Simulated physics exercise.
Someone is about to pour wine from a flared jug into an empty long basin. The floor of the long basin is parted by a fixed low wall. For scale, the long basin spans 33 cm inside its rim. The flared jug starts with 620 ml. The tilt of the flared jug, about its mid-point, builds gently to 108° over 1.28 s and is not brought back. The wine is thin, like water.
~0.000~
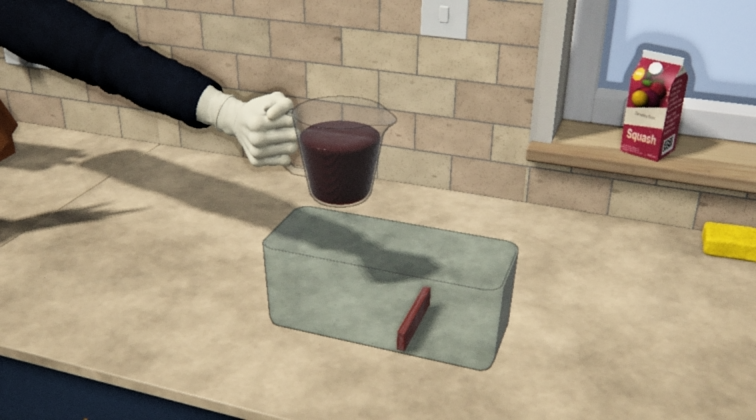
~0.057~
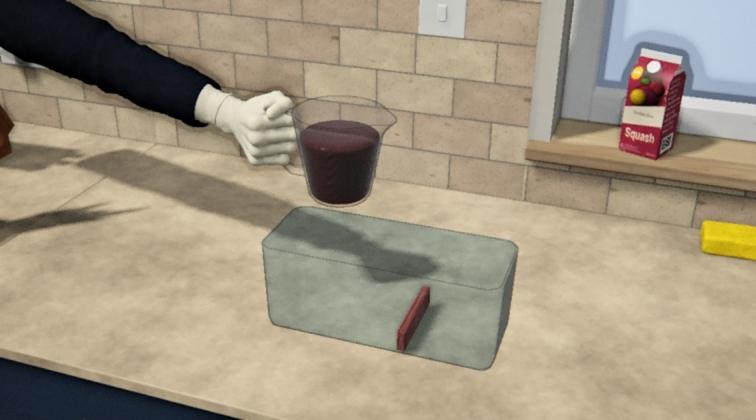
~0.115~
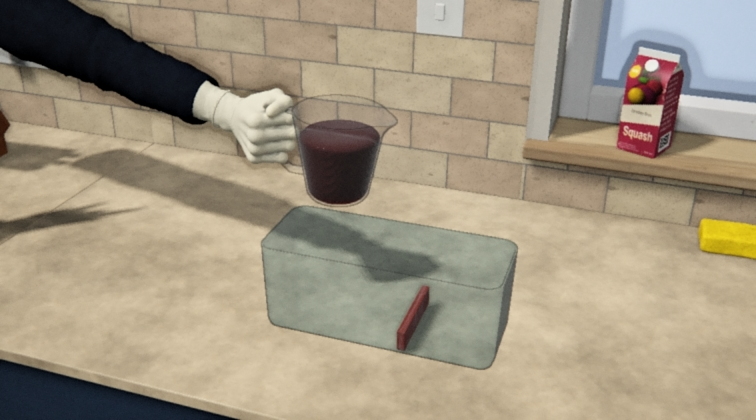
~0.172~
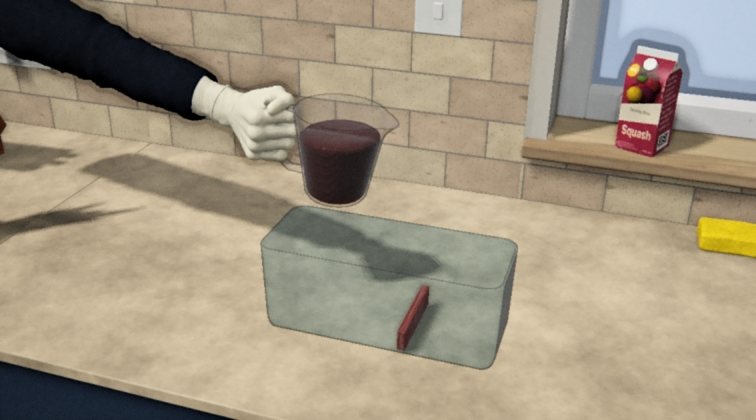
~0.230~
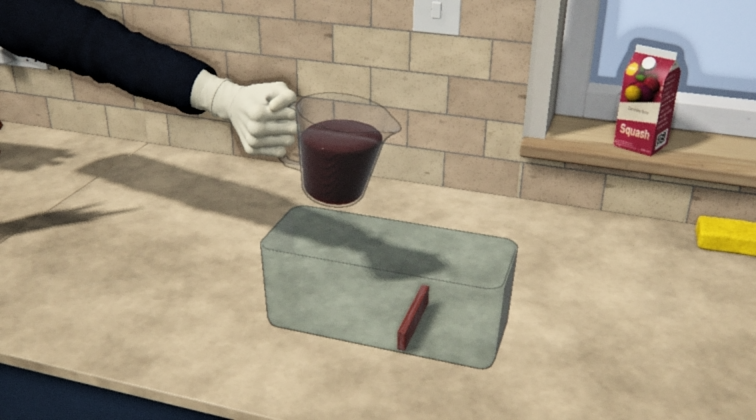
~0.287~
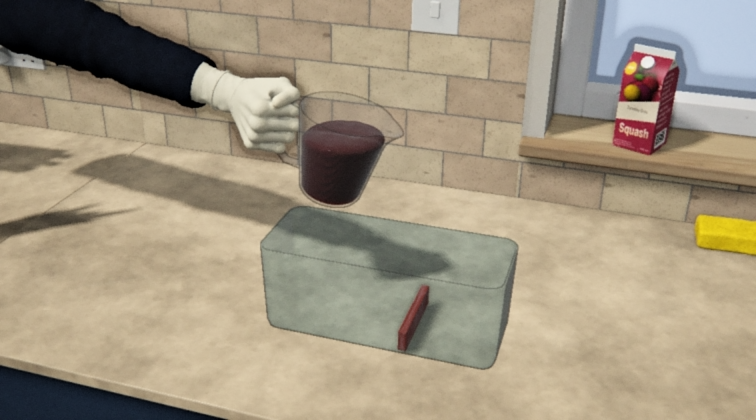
On a kitchen counter, a white-gloved hand gradually tilting a clear jug of dark red wine rightward above a long basin.
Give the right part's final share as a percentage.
Roughly 68 per cent is past the wall.
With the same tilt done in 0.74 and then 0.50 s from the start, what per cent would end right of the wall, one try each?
First 60, then 55 per cent.
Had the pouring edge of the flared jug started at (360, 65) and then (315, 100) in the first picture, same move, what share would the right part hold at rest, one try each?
In turn about 40 and 15 per cent.
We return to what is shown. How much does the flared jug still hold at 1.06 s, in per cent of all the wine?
Near 16 in a hundred.
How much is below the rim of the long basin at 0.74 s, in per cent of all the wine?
About 5 per cent.
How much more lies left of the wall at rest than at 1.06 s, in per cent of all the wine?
Some 24 per cent.
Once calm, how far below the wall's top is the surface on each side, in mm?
Some 24 mm on the left and 2 mm on the right.
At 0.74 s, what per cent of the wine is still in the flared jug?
Near 78 in a hundred.
After 0.74 s the tilt is 66° and 78 per cent is still to pour, 0 is left of the wall and 5 right of it.
After 1.06 s the tilt is 101° and 16 per cent is still to pour, 8 is left of the wall and 64 right of it.
After 1.41 s the tilt is 108° and 0 per cent is still to pour, 22 is left of the wall and 78 right of it.
After 1.78 s the tilt is 108° and 0 per cent is still to pour, 30 is left of the wall and 69 right of it.
In the end 32 per cent lies left of the wall, 68 right of it and 0 outside.
